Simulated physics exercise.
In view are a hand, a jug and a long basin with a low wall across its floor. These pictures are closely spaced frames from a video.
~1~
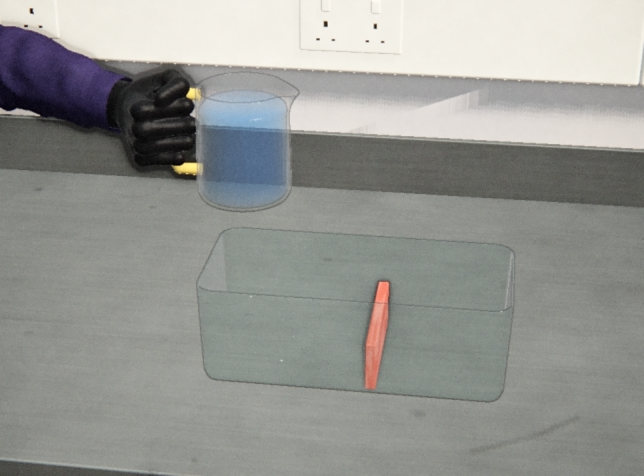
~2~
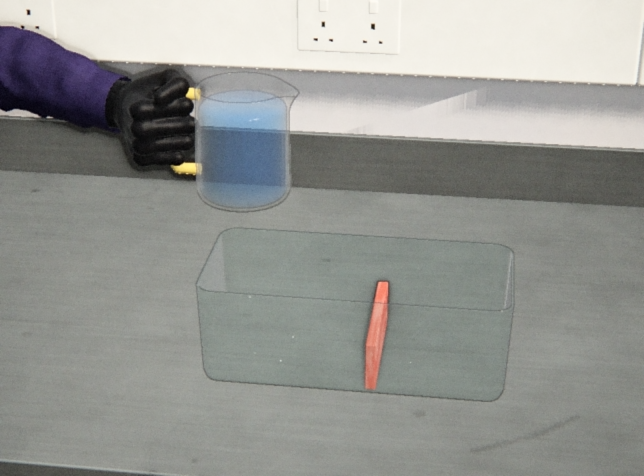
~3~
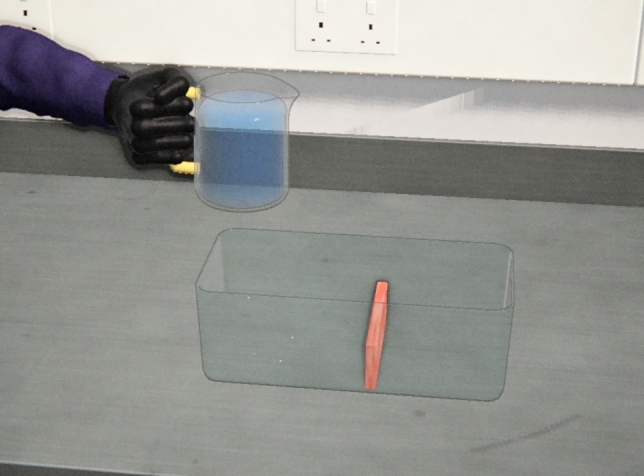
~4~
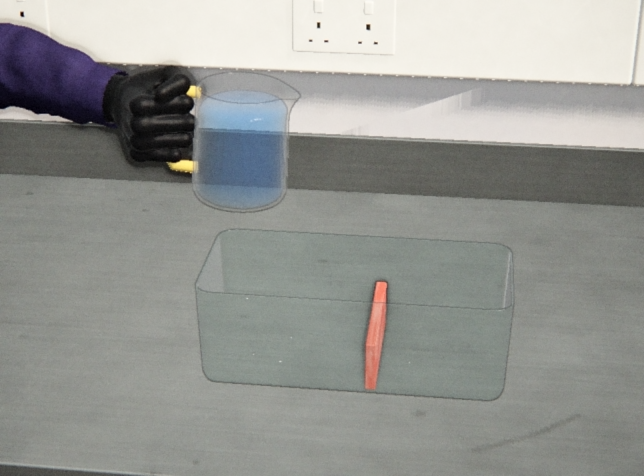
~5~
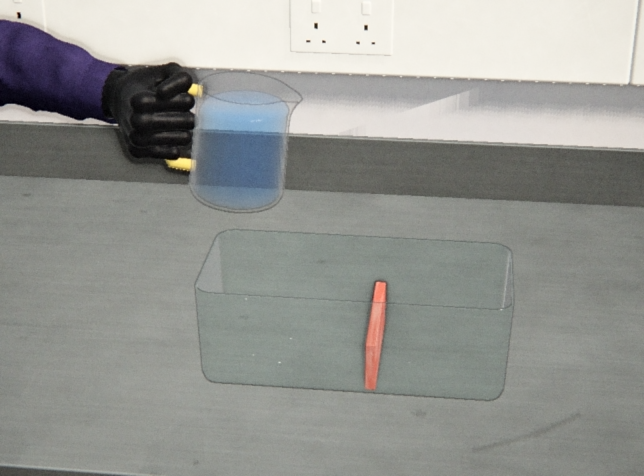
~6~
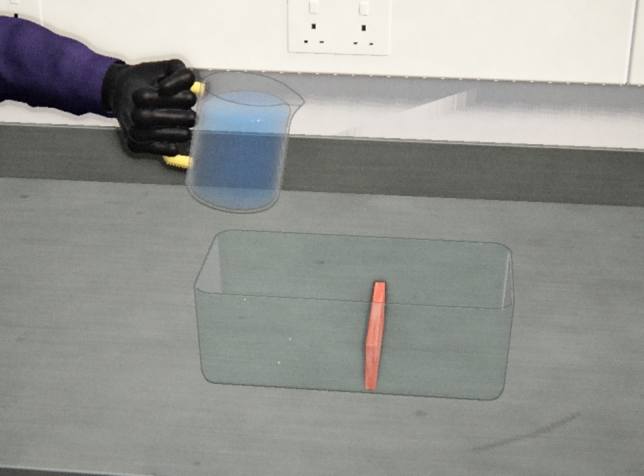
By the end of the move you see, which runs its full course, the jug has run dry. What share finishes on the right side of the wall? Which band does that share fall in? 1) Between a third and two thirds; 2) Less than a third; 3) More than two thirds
Option 1: Between a third and two thirds.
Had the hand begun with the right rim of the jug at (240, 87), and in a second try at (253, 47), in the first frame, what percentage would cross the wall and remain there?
The first start gives some 5 %, the second some 0 %.
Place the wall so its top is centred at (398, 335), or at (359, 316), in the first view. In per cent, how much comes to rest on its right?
Roughly 15 per cent first and roughly 85 per cent second.
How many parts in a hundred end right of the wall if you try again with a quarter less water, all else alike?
It comes to near 25 per cent.
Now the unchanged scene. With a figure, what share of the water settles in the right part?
It comes to about 50 per cent.
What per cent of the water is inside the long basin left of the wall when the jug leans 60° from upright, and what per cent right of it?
The left part holds close to 0 per cent, the right part close to 0.
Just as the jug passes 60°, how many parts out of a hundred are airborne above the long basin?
It's close to 10 percent.
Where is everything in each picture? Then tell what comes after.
In the first frame, it leans 0°; its right rim is at (299, 92); the water meets the walls at (201, 100) and (288, 105); the long basin's rim runs from (210, 258) to (513, 279); the wall's top is at (378, 313).
In the second frame, it leans 0°; its right rim is at (299, 92); the water meets the walls at (200, 100) and (288, 105).
In the third frame, it leans 2°; its right rim is at (299, 93); the water meets the walls at (199, 100) and (288, 105).
In the fourth frame, it leans 4°; its right rim is at (300, 95); the water meets the walls at (200, 101) and (289, 106).
In the fifth frame, it leans 6°; its right rim is at (302, 98); the water meets the walls at (202, 102) and (291, 106).
In the sixth frame, it leans 9°; its right rim is at (304, 102); the water meets the walls at (202, 103) and (292, 106).
A moment on, the jug is tipped part way and 88 per cent is still to pour, 1 is left of the wall and 0 right of it.
Next, the jug is tipped on its side and 46 per cent is still to pour, 8 is left of the wall and 24 right of it.
Then the jug is tipped on its side and 14 per cent is still to pour, 29 is left of the wall and 49 right of it.
Later the jug is tipped on its side and 4 per cent is still to pour, 44 is left of the wall and 50 right of it.
Finally, 48 per cent lies left of the wall, 50 right of it and 1 outside.
